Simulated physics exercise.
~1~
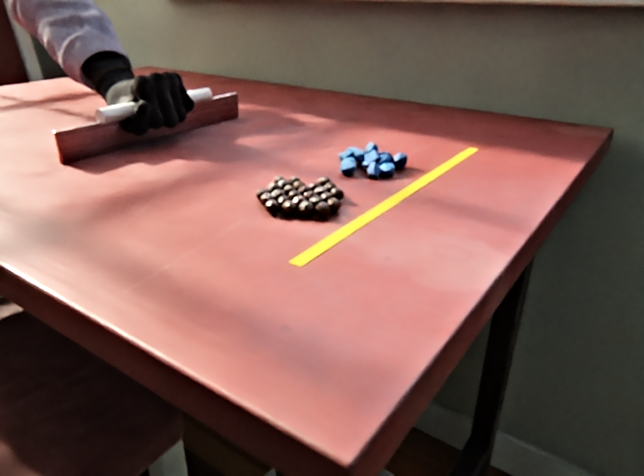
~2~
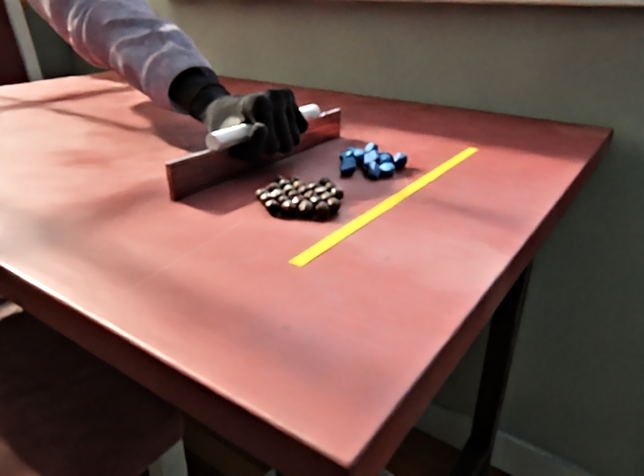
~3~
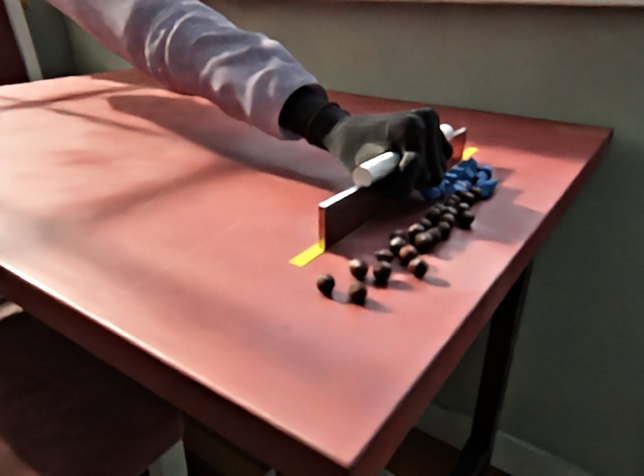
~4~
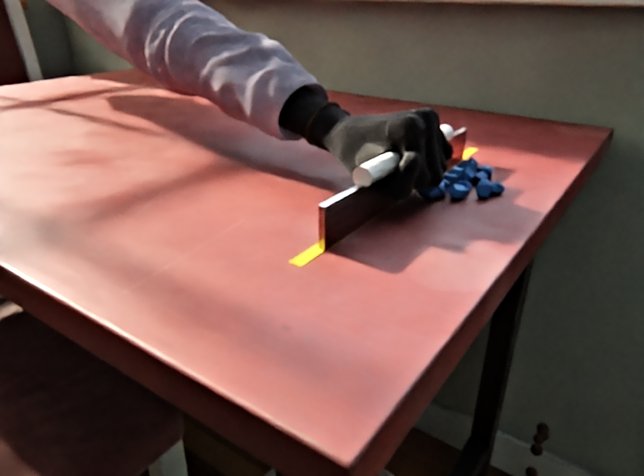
At first, a black-gloved hand holds a flat scraper by its white handle on a reddish table, with a cluster of small brown balls and a few blue pieces lying ahead of it, just before a strip of yellow tape. The hand slides the scraper right, toward the two groups. It pushes both past the tape and stops with the blade on the yellow line, the brown balls now strung out loosely. The brown balls then go over the table's edge, a few showing below near the floor. Finally, the scraper rests at the tape and the blue pieces remain on the table.
